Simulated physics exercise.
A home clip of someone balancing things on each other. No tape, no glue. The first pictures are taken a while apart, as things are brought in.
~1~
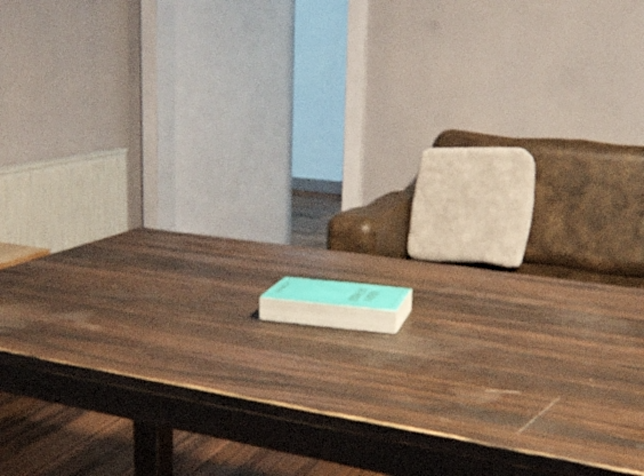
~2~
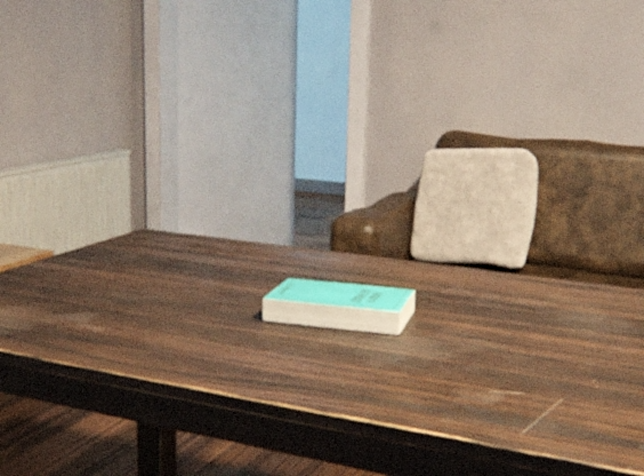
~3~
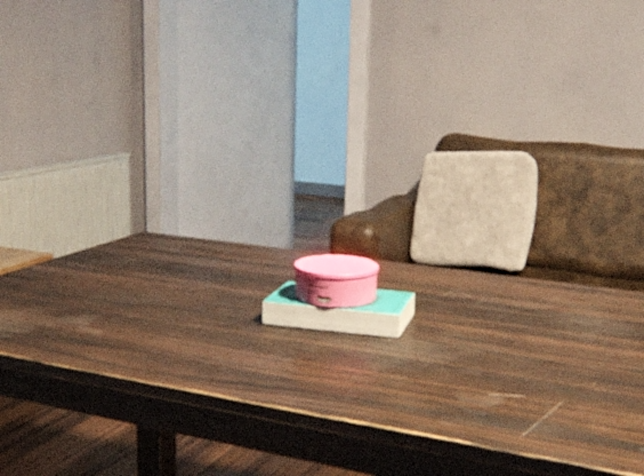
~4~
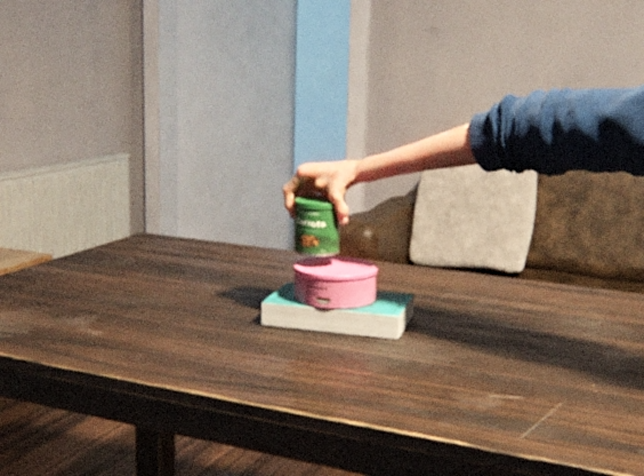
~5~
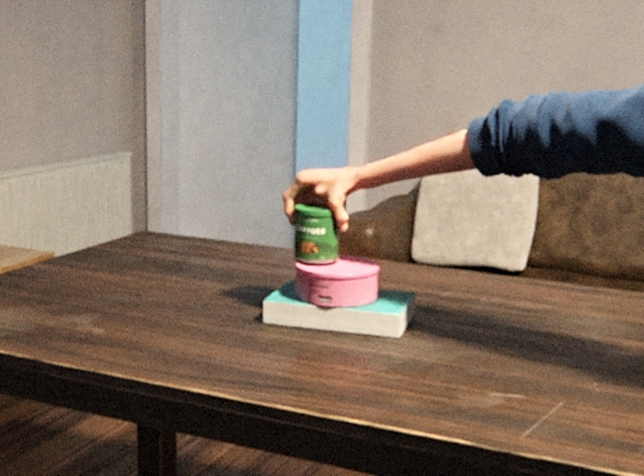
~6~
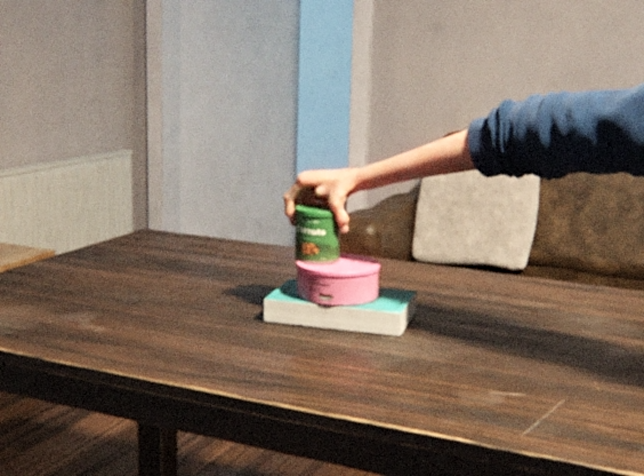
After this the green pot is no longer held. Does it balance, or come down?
In the end the pile stays up.
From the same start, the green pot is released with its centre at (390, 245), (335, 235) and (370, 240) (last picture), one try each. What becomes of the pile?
First, it gives way; second, it stays up; third, it keeps its balance.
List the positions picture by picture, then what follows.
In the first picture, the last thing is not in view yet; turquoise book (337, 304).
In the second picture, the last thing is not in view yet; turquoise book (340, 305).
In the third picture, the last thing is not in view yet; turquoise book (340, 308).
The fourth picture shows on its way; green pot (317, 226); turquoise book (339, 309).
The fifth picture shows set down, still held; green pot (317, 233); turquoise book (341, 308).
The sixth picture shows set down, still held; green pot (318, 234); turquoise book (342, 306).
Then, 0.20 s on from there, no change.
Then, 0.50 s on from there, green pot resting near (318, 234).
In the end, all 3 unmoved. At the end, from the last picture's camera, green pot near (318, 234). The pile holds.
